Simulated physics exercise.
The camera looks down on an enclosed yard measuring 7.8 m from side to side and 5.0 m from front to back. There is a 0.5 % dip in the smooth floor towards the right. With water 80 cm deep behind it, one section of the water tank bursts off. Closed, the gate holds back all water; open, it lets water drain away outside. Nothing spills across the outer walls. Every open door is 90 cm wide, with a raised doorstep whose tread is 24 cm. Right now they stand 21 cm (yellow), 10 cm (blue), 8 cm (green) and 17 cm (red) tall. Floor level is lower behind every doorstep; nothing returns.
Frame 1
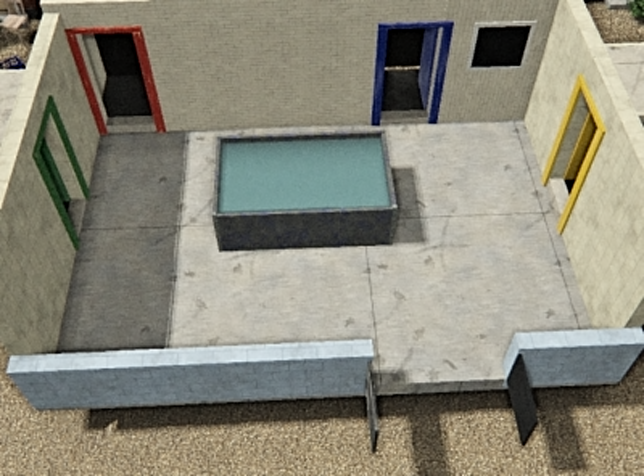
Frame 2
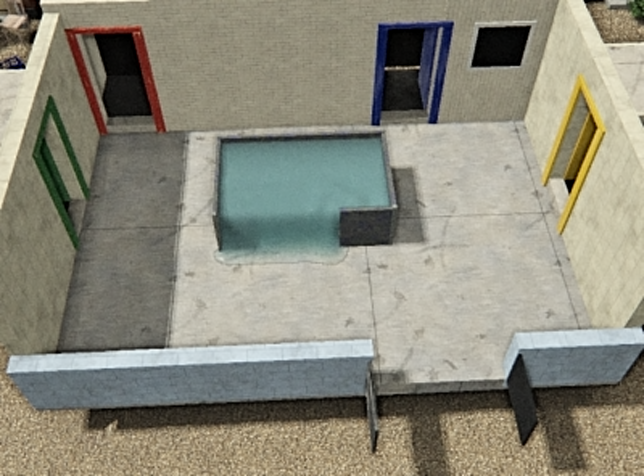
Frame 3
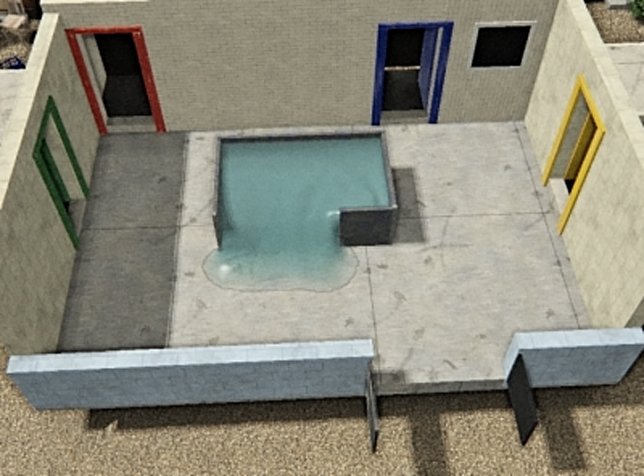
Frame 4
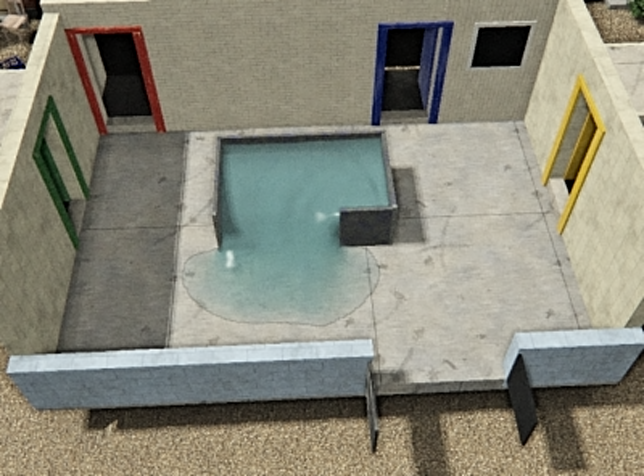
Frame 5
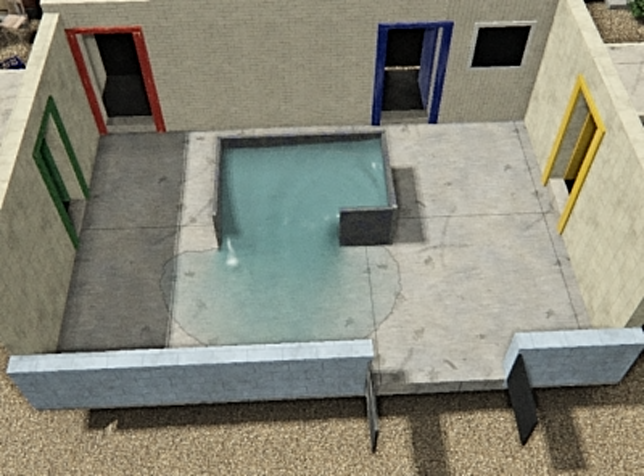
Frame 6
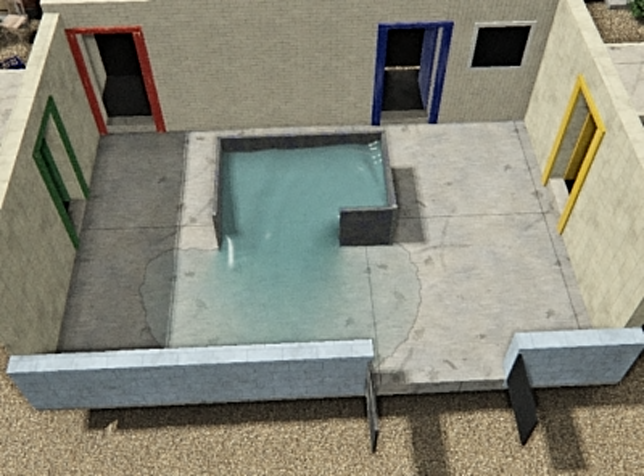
A walled yard holds a water tank whose front section opens, and water spreads across the floor.
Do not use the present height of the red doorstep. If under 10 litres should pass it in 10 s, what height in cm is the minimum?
The minimum is around 19 cm.
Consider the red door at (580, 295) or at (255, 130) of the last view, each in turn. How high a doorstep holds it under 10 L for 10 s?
Around 14.0 and 8.5 cm respectively.
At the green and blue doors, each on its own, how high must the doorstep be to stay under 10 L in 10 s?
About 6.5 cm at green and about 11.5 cm at blue.
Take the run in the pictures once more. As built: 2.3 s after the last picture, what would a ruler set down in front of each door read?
Door by door, in centimetres - yellow 0, blue 0, green 7, red 0.
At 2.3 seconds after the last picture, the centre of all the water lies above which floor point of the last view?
The water's centre is at about (260, 284).
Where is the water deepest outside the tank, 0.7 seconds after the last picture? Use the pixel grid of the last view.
About (271, 373).
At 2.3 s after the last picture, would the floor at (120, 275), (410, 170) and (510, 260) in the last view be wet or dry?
So the three spots come out swamped, spared, swamped, in that order.
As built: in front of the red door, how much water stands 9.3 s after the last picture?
It comes to about 9.0 centimetres deep.
Then, 0.7 s after the last picture water covers 30 % of the floor, deepest (54 cm) near (271, 373); it has not reached the red door.
Then, 2.3 s after the last picture water covers 55 % of the floor, deepest (38 cm) near (64, 382); it has not reached the red door.
Then, 9.3 s after the last picture water covers 100 % of the floor, deepest (17 cm) near (555, 258); 9 cm at the red door, 24 litres in over its 17 cm doorstep.
At the red door as built, the water peaked near 22 cm, 3.7 s after the last picture.
With a doorstep of 15.5 cm, 39 litres would have come in within the 10 s; with 21 cm, 3 litres. So under 10 litres takes about 19 cm.
